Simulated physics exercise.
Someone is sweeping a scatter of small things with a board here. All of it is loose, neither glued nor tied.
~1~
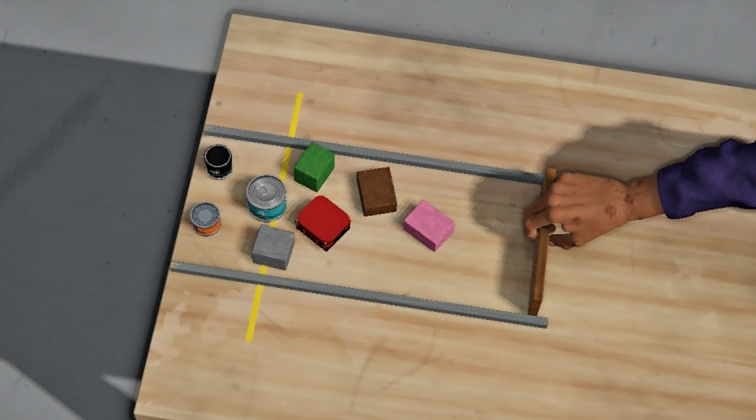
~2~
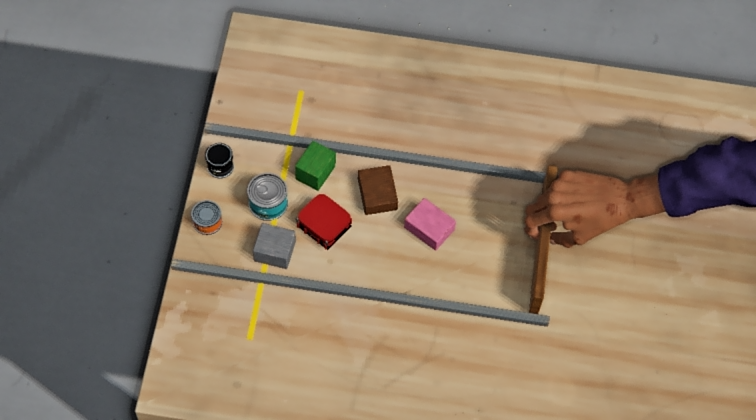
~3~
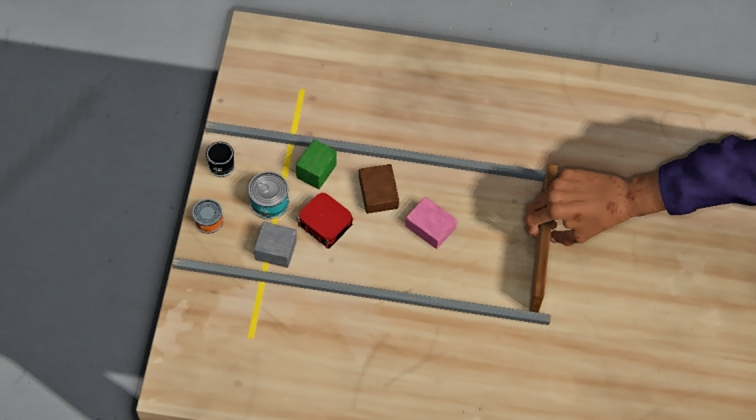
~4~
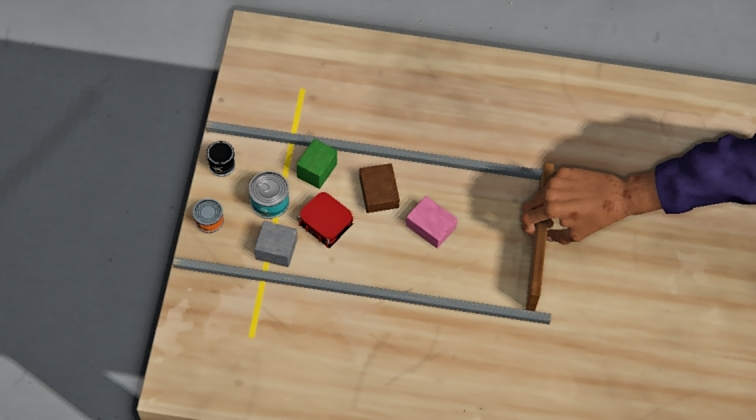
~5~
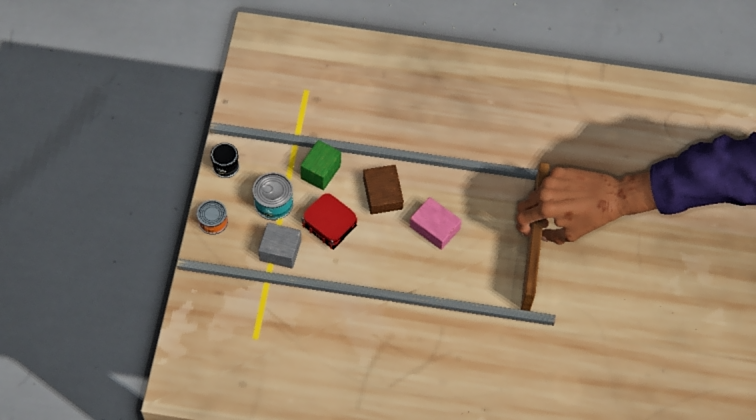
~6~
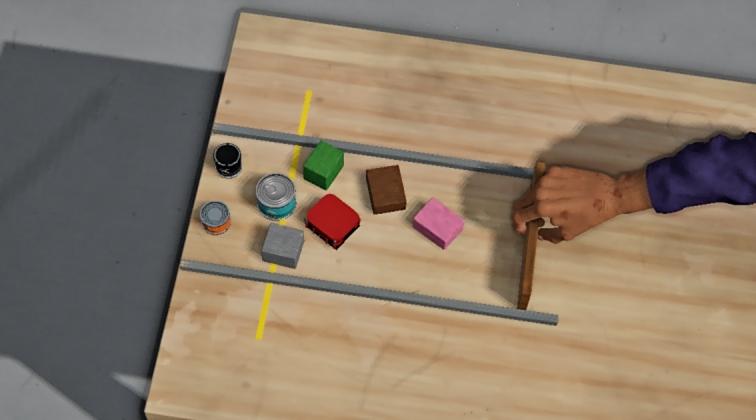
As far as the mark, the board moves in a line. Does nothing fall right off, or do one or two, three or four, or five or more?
One or two fall off.
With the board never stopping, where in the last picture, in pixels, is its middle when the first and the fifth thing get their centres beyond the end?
I'd put the first at about (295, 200) and the next at about (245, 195).
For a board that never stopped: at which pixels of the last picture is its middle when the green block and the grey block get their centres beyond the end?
Roughly (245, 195); for the second one, roughly (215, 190).
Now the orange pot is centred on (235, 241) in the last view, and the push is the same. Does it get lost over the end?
Well, the orange pot keeps its place.
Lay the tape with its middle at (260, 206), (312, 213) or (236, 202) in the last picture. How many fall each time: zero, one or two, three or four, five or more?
Taking the tapes one at a time, the count is either three or four, then zero, then at least five.
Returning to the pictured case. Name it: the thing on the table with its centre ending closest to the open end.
The black tin.
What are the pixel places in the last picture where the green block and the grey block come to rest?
Look around (245, 157) for the first and around (257, 254) for the second.
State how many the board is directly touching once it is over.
3 in contact.
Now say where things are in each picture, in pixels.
Black tin (219, 162); orange pot (206, 219); turquoise pot (267, 199); board (542, 241); tape (276, 211), in the first picture.
Orange pot (207, 218); board (543, 239), in the second picture.
Turquoise pot (269, 195); pink block (431, 223), in the third picture.
Black tin (221, 159); green block (317, 164), in the fourth picture.
Orange pot (213, 217); red case (330, 221), in the fifth picture.
Black tin (228, 161); orange pot (215, 218); turquoise pot (276, 197); board (531, 235); tape (285, 209), in the sixth picture.
A little later, none off yet; black tin at rest near (228, 161); orange pot at rest near (215, 218); turquoise pot at rest near (276, 197).
Next, none off yet; black tin at rest near (228, 161); orange pot moving near (212, 220); turquoise pot shifted about its own width near (225, 189).
When it is over, the number that fall off is one or two; down, turquoise pot and orange pot.
